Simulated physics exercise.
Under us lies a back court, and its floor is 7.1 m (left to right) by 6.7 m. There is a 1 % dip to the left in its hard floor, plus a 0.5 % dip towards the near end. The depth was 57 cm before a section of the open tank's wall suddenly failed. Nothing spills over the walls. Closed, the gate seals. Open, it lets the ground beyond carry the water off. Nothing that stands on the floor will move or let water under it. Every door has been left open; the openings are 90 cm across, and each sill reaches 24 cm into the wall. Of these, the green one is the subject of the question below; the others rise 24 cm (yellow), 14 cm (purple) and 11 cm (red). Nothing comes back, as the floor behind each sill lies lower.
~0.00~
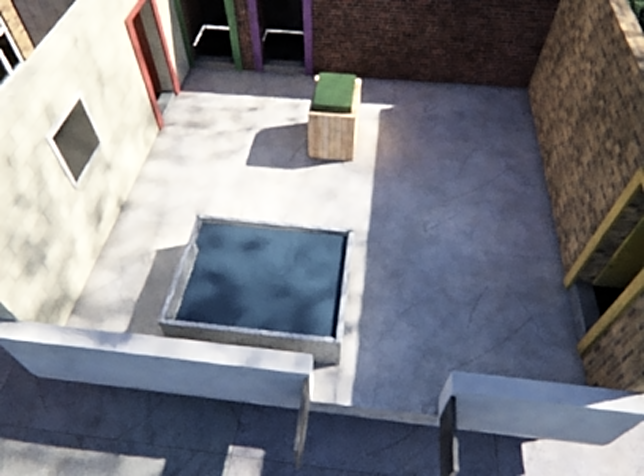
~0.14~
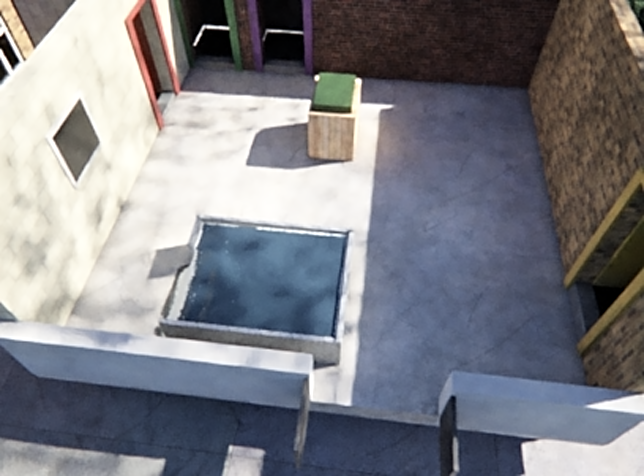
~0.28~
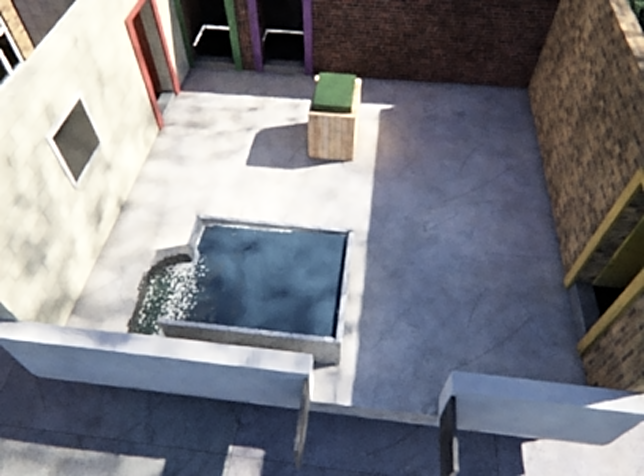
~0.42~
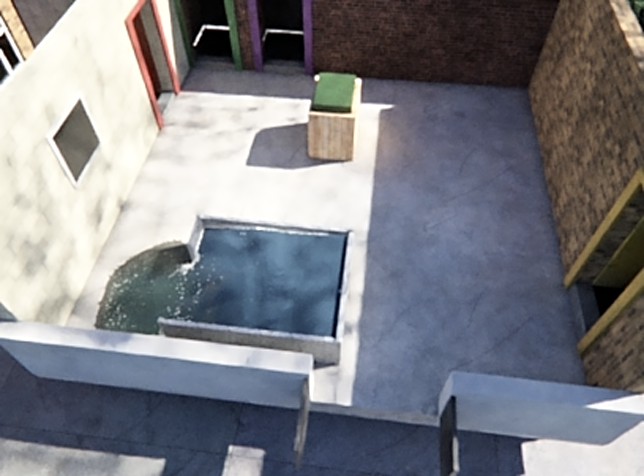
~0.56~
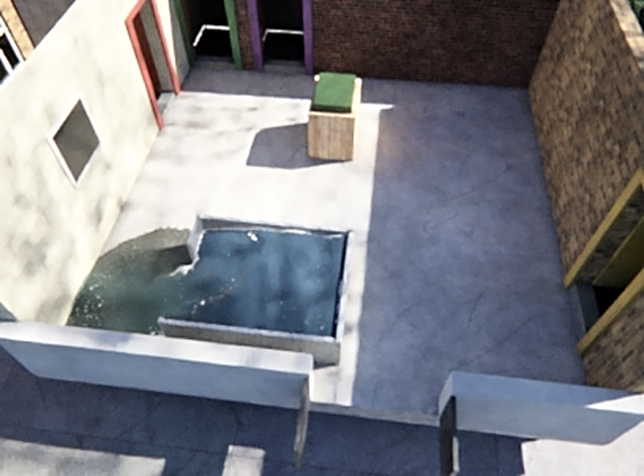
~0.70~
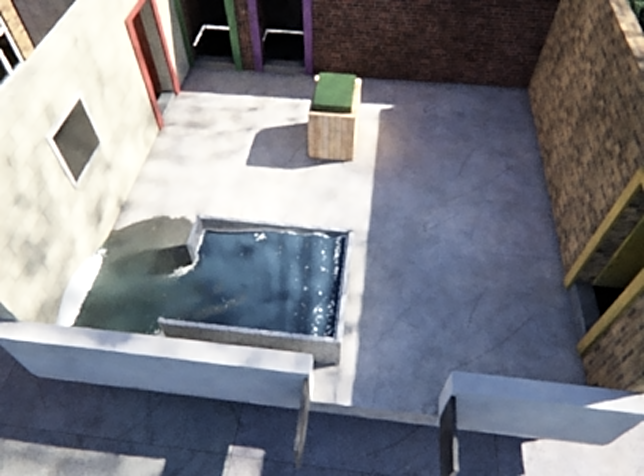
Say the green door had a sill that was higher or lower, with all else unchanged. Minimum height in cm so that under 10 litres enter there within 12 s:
17 cm.
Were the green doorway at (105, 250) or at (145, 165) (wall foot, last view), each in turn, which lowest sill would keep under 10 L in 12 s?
First place around 28 cm, second around 6.5 cm.
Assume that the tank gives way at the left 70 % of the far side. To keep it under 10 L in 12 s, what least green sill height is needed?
Near 26 cm.
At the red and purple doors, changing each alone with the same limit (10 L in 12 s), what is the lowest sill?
About 9.0 cm at red and 11.5 cm at purple.
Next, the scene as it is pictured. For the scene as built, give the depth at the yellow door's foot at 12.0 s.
You'd measure close to 2.0 cm there.
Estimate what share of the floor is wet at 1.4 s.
10 %.
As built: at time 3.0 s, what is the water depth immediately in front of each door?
Depth (cm): Yellow 0 / purple 0 / green 0 / red 6.
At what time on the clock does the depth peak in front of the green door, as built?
The level tops out near 3.6 seconds.
After 1.4 s water covers 10 % of the floor, deepest (52 cm) near (53, 352); it has not reached the green door.
After 3.0 s water covers 30 % of the floor, deepest (31 cm) near (53, 352); it has not reached the green door.
After 12.0 s water covers 90 % of the floor, deepest (10 cm) near (135, 181); 7 cm at the green door, 26 litres in over its 14 cm sill.
At the green door as built, the water arrived by 3.2 s and peaked near 22 cm at 3.6 s.
With a sill of 14 cm, 26 litres would have come in within the 12 s; with 19 cm, 3 litres. So under 10 litres takes about 17 cm.
